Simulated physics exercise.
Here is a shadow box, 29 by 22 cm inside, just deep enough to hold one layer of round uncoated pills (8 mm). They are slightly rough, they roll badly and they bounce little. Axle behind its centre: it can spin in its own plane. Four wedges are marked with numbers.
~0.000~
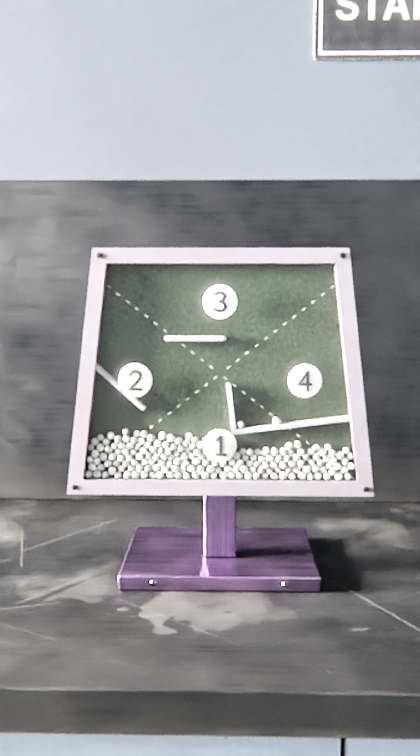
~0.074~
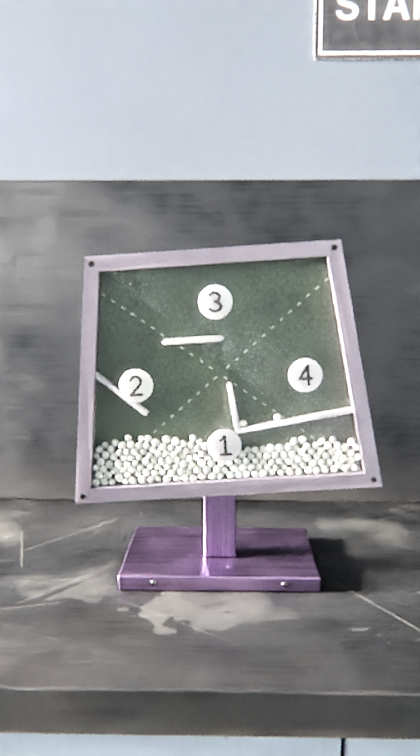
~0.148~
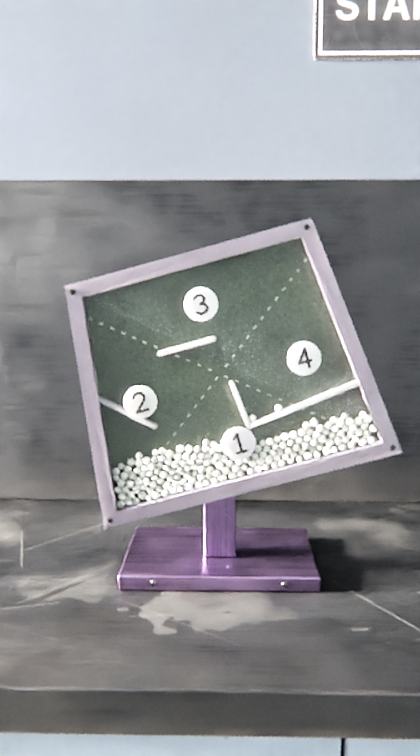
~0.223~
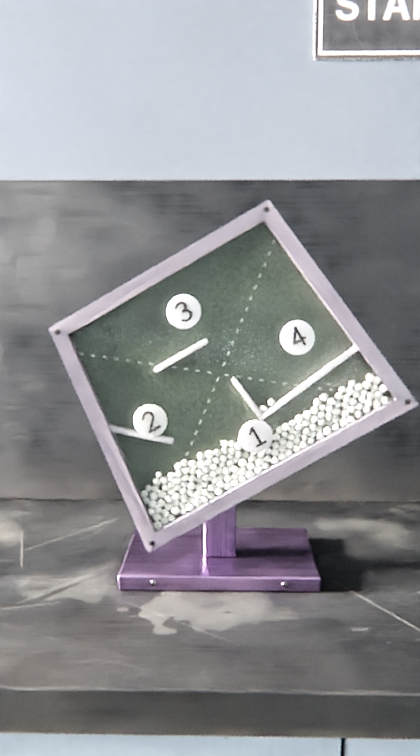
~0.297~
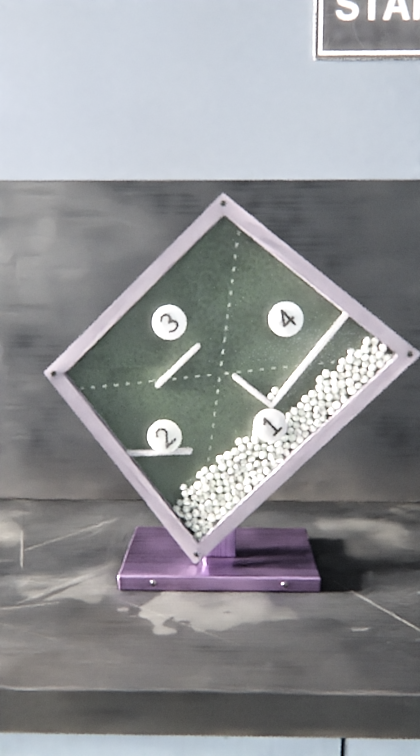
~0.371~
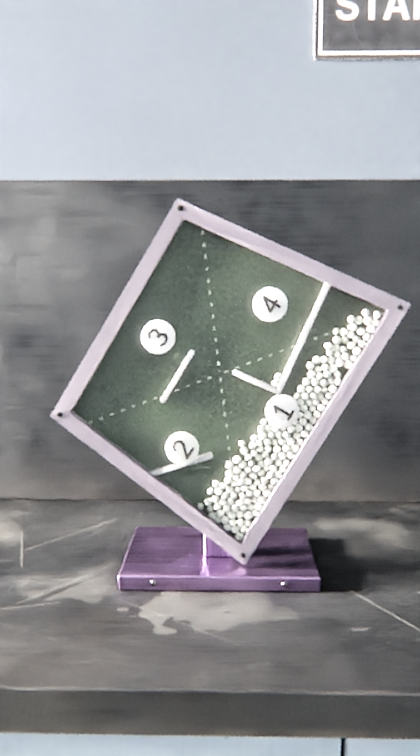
A purple-framed box of small white balls turns anticlockwise, and the balls shift with it.
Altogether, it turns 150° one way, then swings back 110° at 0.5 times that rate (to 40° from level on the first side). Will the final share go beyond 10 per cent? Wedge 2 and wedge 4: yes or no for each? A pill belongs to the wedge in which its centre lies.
No. 2: Yes, 4: No.
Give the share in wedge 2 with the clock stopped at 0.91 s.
About 60 %.
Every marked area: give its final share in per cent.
In per cent: Wedge 1 holds 35, wedge 2 holds 65, wedge 3 holds 0, wedge 4 holds 0.
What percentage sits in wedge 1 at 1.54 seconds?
Around 10 percent.
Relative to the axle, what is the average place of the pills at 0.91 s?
Position estimate: Right 8 cm, below 4 cm.
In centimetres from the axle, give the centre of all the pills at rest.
About 5 cm left and 9 cm below.
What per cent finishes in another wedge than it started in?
About 60 %.
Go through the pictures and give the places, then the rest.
The first picture shows level; about 190 pills; load centre (210, 459); top pill (276, 421); no. 1 (220, 446), no. 2 (135, 380), no. 3 (220, 302), no. 4 (305, 381).
The second picture shows turned 4° anticlockwise; load centre (216, 459); top pill (278, 417).
The third picture shows turned 15° anticlockwise; load centre (233, 458); top pill (278, 408); wall ends (232, 383), (155, 426), (160, 353) to (214, 339).
The fourth picture shows turned 30° anticlockwise; load centre (254, 453); top pill (370, 378).
The fifth picture shows turned 44° anticlockwise; load centre (272, 443); top pill (367, 342).
The sixth picture shows turned 59° anticlockwise; load centre (282, 435); top pill (365, 313); no. 1 (282, 411), no. 2 (182, 448), no. 3 (158, 337), no. 4 (270, 304).
After 0.91 s, it stands 150° anticlockwise; the pills' middle is 8 cm right of and 4 cm below the centre; no. 1, 20 %, no. 2, 60 %, no. 3, 20 %.
After 1.54 s, it stands 95° anticlockwise; the pills' middle is in line with and 10 cm below the centre; no. 1, 10 %, no. 2, 60 %, no. 3, 30 %.
After 2.17 s, it stands 40° anticlockwise; the pills' middle is 7 cm left of and 8 cm below the centre; no. 1, 15 %, no. 2, 75 %, no. 3, 5 %.
At rest by 3.1 s, it stands 40° anticlockwise; no. 1, 35 %, no. 2, 65 %, no. 3, 0 %, no. 4, 0 %.
